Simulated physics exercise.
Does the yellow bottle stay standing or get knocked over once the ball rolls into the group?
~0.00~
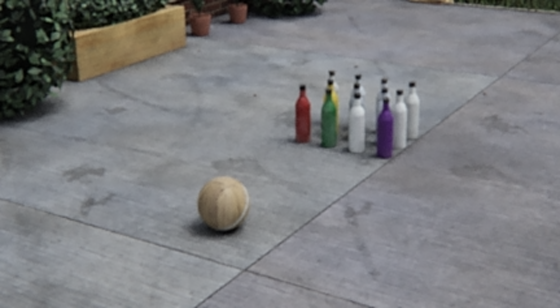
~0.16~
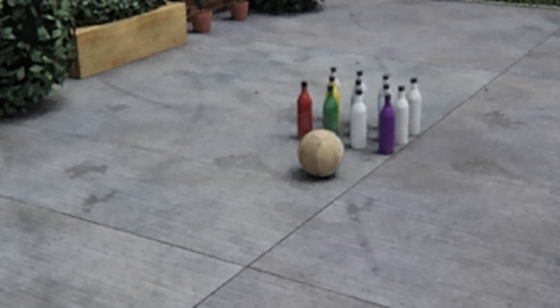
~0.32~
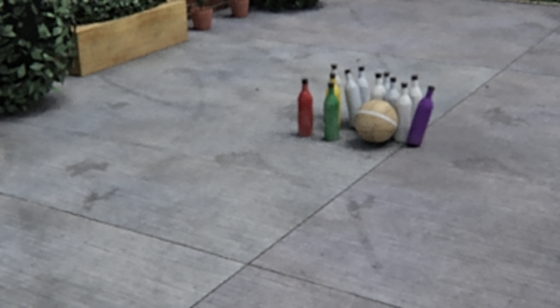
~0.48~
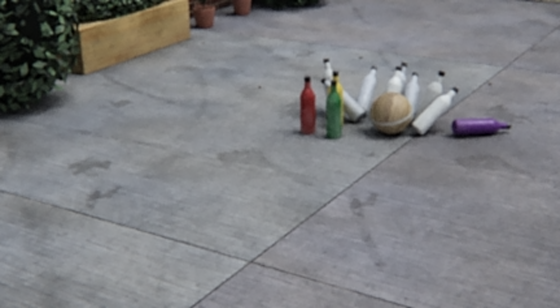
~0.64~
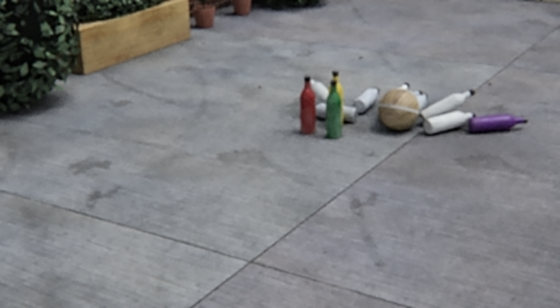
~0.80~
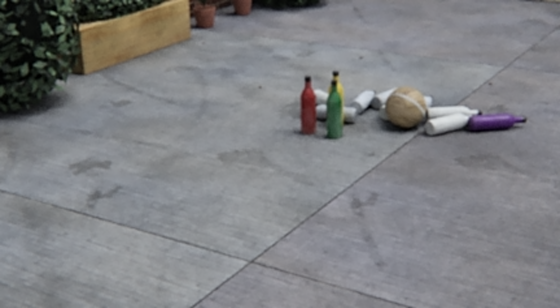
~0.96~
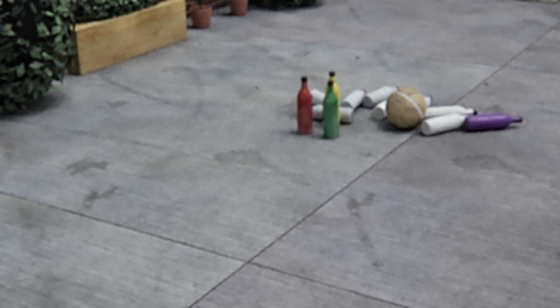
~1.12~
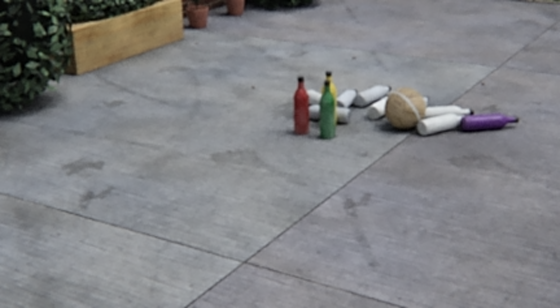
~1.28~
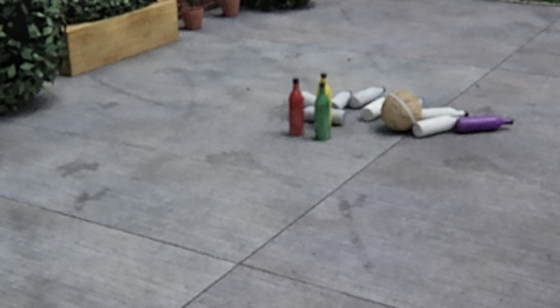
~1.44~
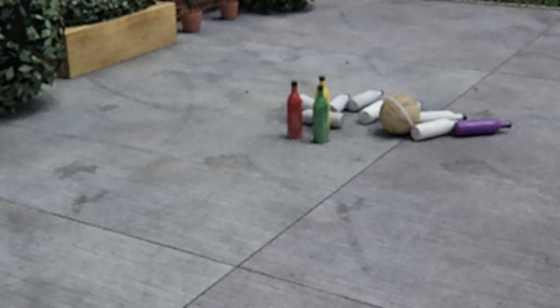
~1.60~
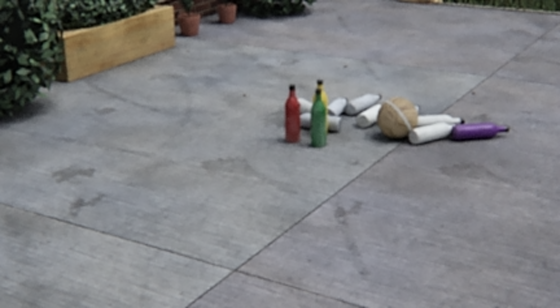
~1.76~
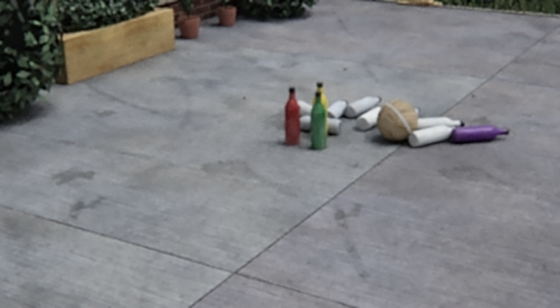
The yellow bottle stays standing, upright behind the green one while the purple and white bottles lie on the ground.
